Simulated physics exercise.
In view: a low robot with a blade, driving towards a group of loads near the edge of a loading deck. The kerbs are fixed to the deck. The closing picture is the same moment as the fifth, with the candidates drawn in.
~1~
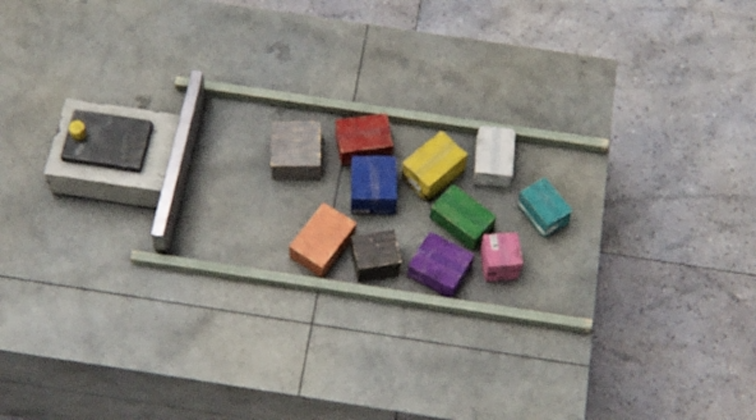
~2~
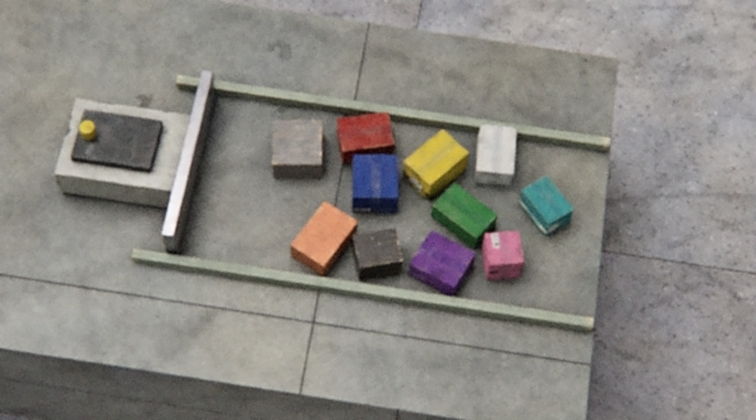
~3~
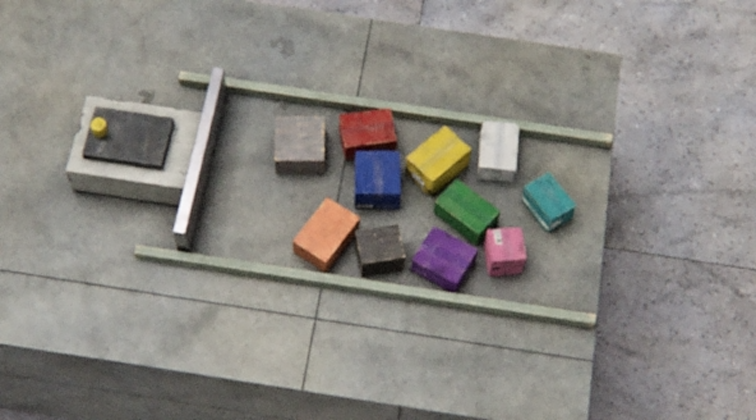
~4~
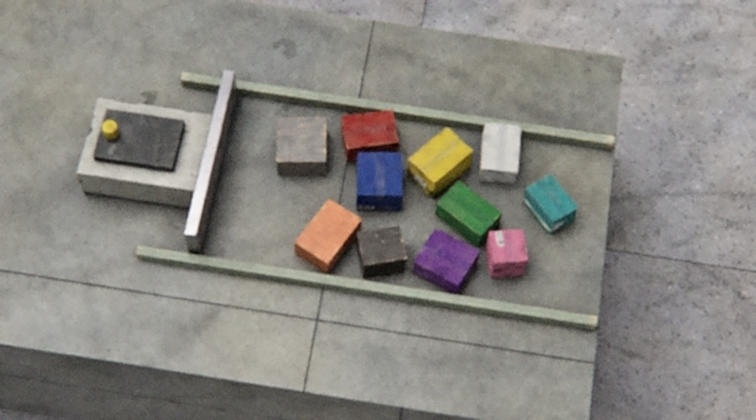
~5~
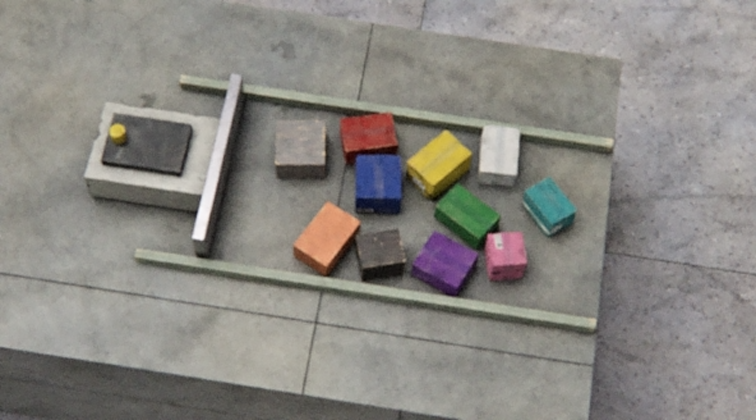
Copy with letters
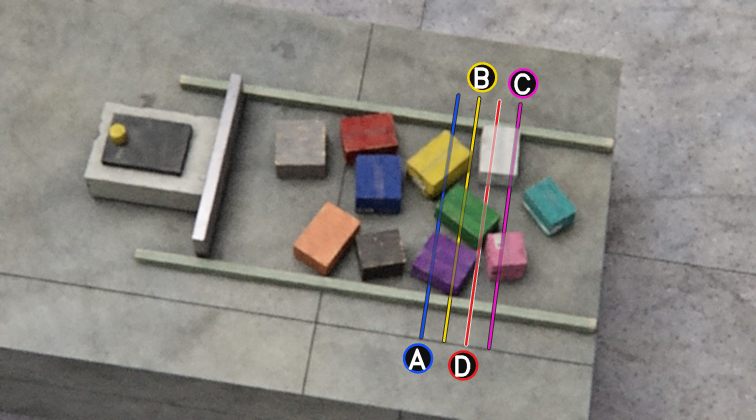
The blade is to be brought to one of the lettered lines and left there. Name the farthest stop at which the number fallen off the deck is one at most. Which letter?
Stop at A.
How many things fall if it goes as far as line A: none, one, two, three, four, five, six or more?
In all, none.
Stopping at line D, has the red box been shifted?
By then, yes.
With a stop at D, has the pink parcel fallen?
By then, yes.
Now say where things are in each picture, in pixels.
Robot (113, 141); orange crate (323, 240); white box (494, 157), in the first frame.
Robot (123, 141); black crate (377, 254), in the second frame.
Robot (134, 138); green box (467, 212), in the third frame.
Robot (146, 140); grey crate (302, 146), in the fourth frame.
Robot (153, 145); pink parcel (506, 256); red box (368, 139); purple box (445, 265), in the fifth frame.
On the marked copy, A at (441, 211); B at (462, 214); C at (505, 221); D at (484, 218).
Following A. Soon after the start, robot (232, 157); red box (388, 141); grey crate (334, 156).
Later, robot (313, 169); turquoise parcel (553, 210); white box (548, 162).
In the end, robot (373, 178); white box (606, 171); turquoise parcel (594, 220); none fallen.
As for the rest, B drops three; C drops six; D drops four.
